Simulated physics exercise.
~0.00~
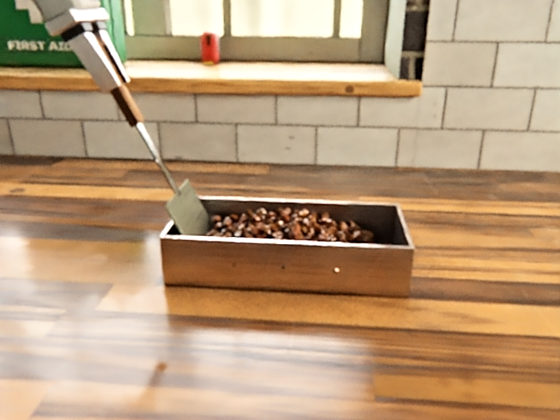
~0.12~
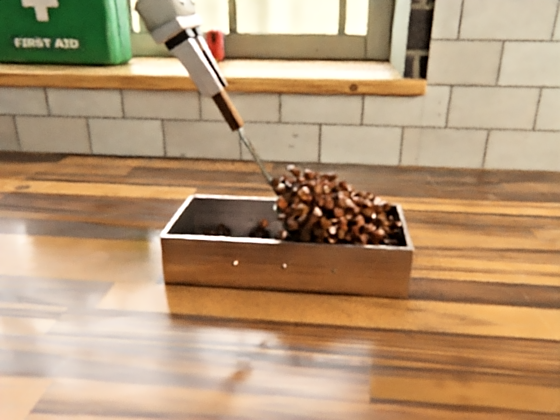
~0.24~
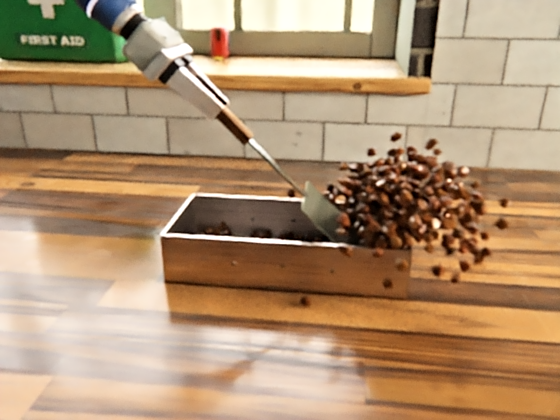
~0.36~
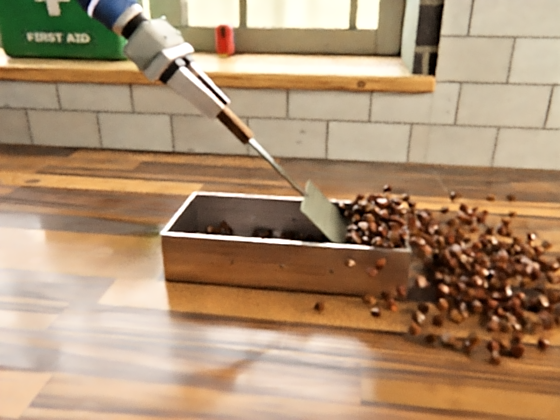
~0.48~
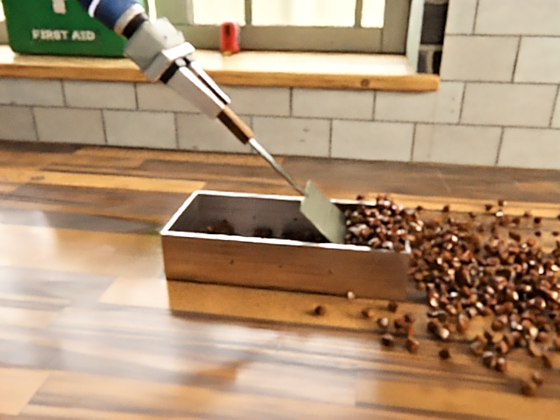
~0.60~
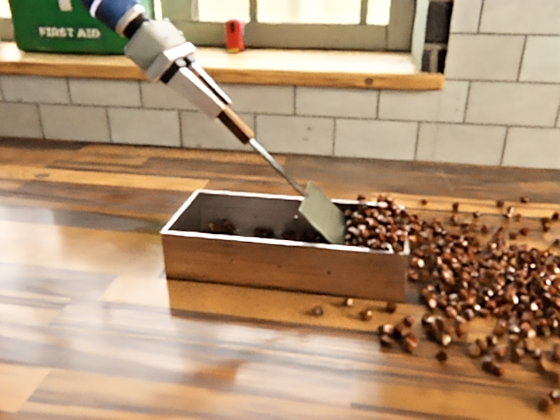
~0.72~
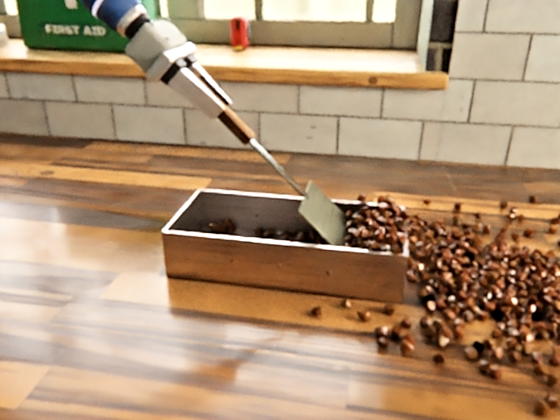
A robot arm lowers a flat turner into the left end of a narrow rectangular tin filled with small brown pellets, on a striped wooden counter near a window. It sweeps the blade quickly to the right, bunching the pellets into a tall heap. The heap surges over the right end of the tin, and pellets fly through the air. The blade halts, tilted, in the right part of the tin while the pellets rain down and scatter across the counter. At the end many lie spread at the right, while others remain in the tin, mostly packed beyond the still blade.
